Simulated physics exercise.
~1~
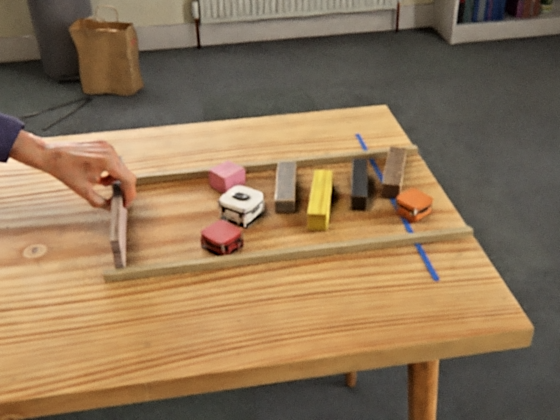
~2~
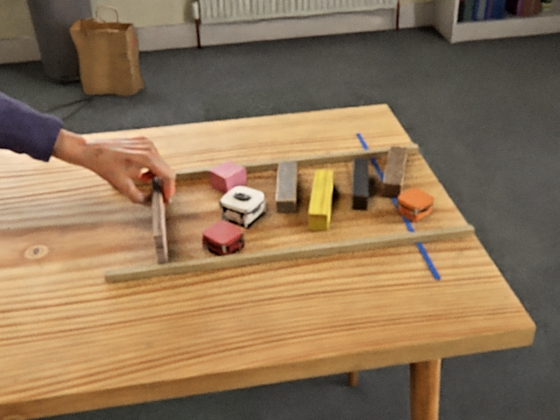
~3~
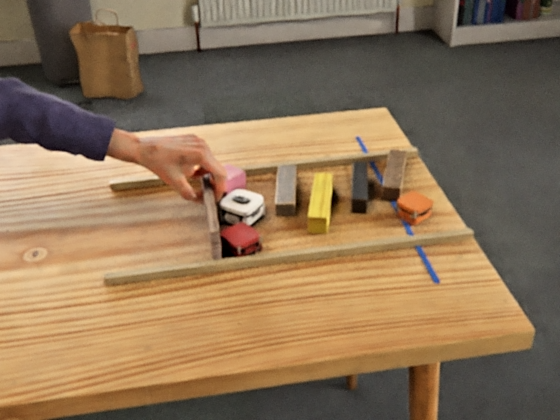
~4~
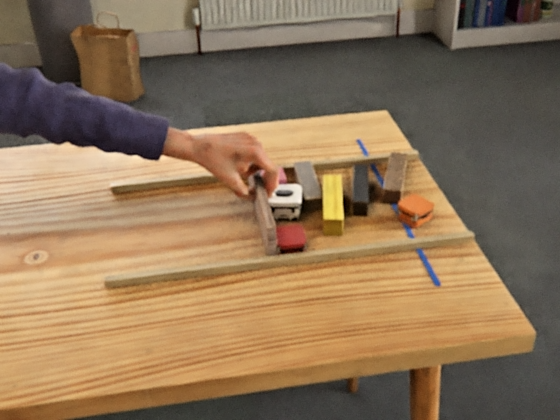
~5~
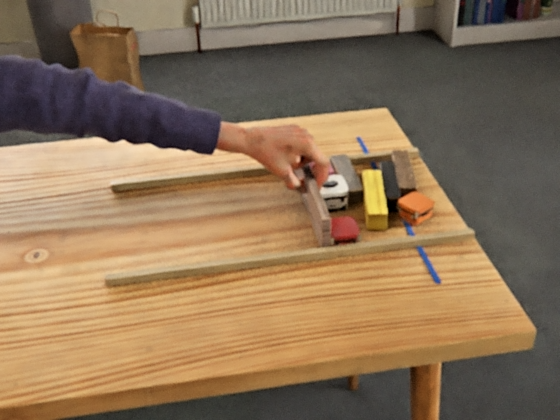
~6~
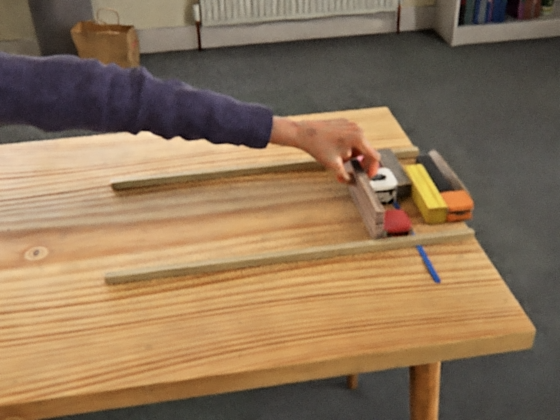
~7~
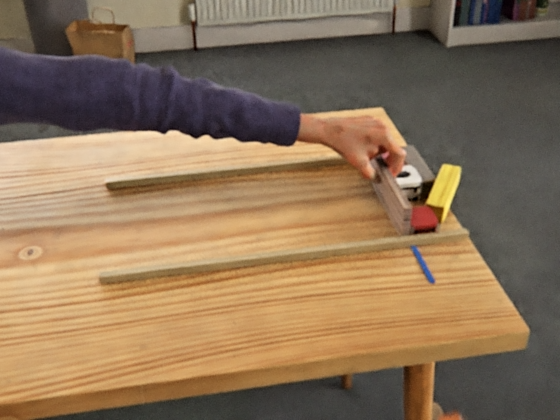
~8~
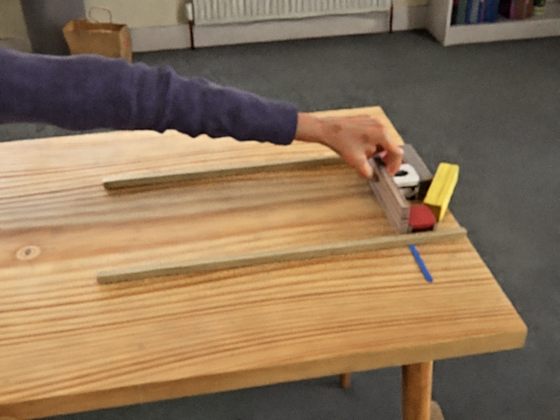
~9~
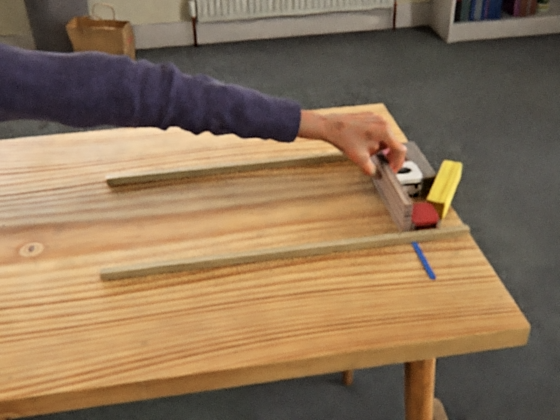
A hand pushing a board along a wooden table, sweeping small blocks rightward until several drop off and a yellow one tips at the edge.
